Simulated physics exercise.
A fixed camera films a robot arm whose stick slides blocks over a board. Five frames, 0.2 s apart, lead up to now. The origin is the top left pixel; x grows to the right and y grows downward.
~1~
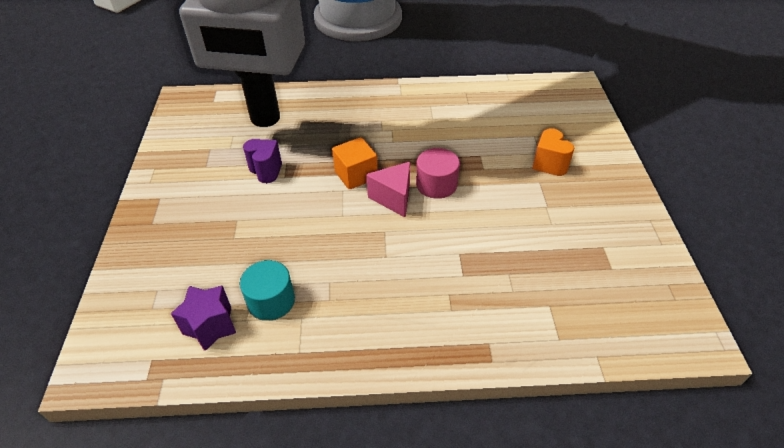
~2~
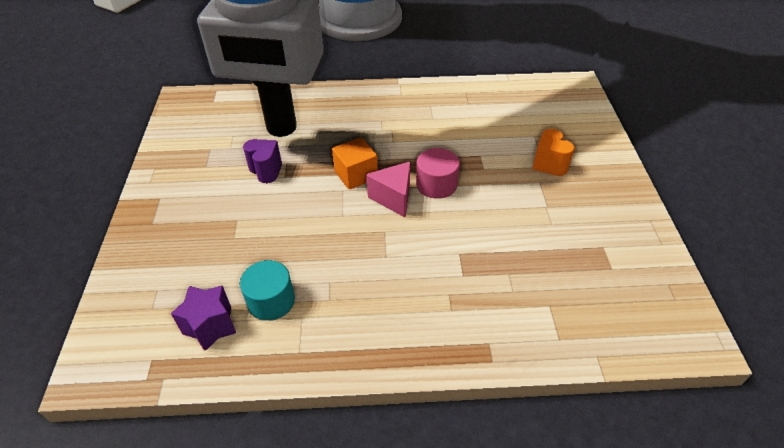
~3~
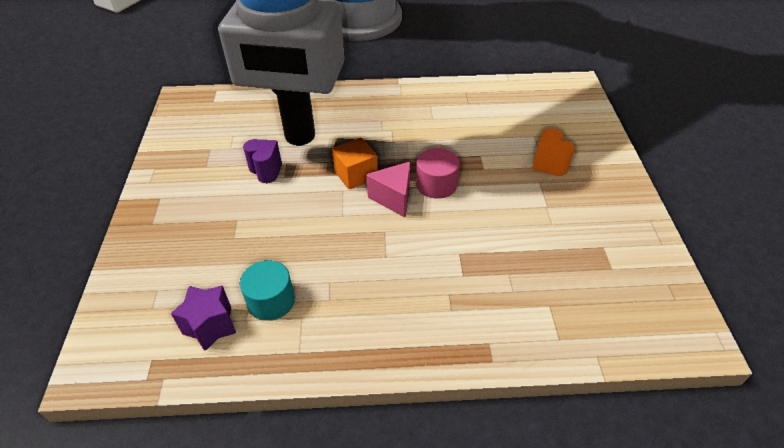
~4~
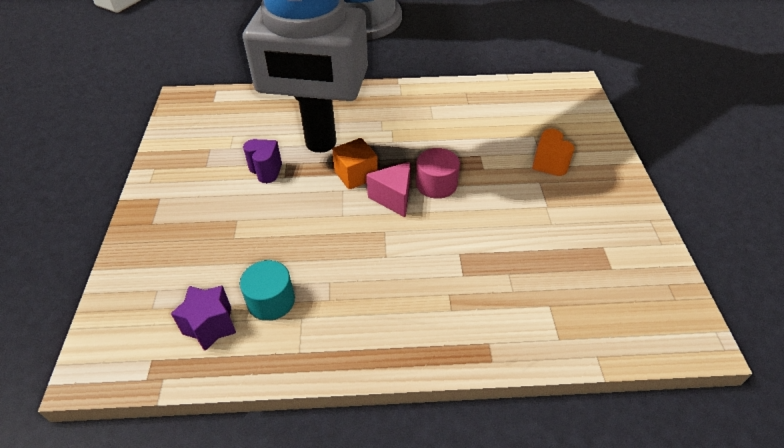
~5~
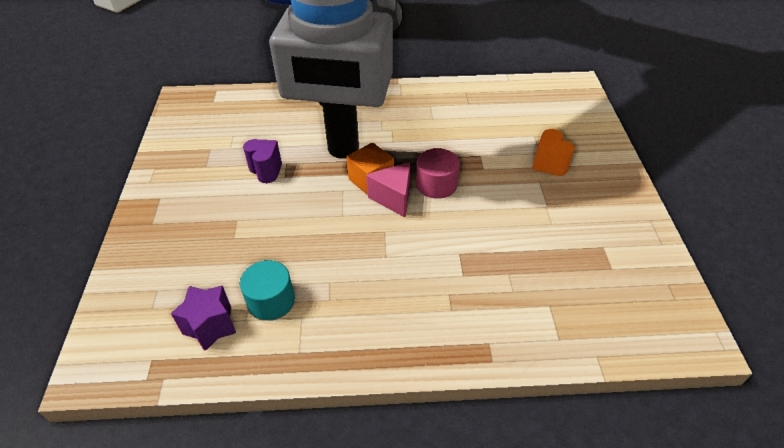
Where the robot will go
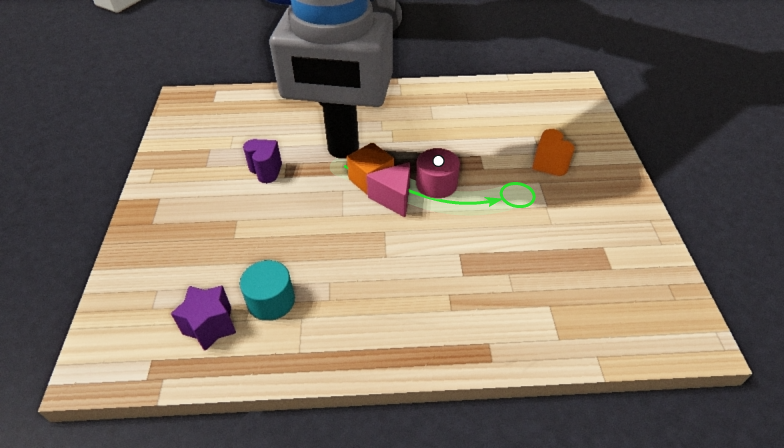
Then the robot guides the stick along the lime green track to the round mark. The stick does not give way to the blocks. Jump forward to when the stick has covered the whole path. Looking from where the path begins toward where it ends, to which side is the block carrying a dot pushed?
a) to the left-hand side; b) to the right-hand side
Option a.
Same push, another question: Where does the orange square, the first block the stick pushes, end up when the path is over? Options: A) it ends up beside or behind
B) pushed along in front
A: It ends up beside or behind.
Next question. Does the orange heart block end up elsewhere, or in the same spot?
Once the path is done, it remains where it sat before.
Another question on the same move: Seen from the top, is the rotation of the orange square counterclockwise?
Final answer: No.
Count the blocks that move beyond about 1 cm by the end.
Count: 3 or more.
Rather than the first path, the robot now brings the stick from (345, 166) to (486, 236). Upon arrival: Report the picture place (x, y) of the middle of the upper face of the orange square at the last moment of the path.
Roughly at (510, 242).
The line goes from (345, 166) via (398, 186) and (457, 203), ending at (518, 195); the dot is on the pink disc.
The first path, step by step. One third of the way, stick (398, 170); orange square (420, 183), turned 15° clockwise; pink three-sided block (435, 205); pink disc (448, 162).
Two thirds of the way, stick (460, 186); orange square (460, 206), turned 50° clockwise; pink three-sided block (455, 231), turned 30° clockwise; pink disc (482, 159).
At the end, stick (521, 178); orange square (460, 206), turned 50° clockwise; pink three-sided block (455, 231), turned 30° clockwise; pink disc (507, 147); orange heart block unmoved.
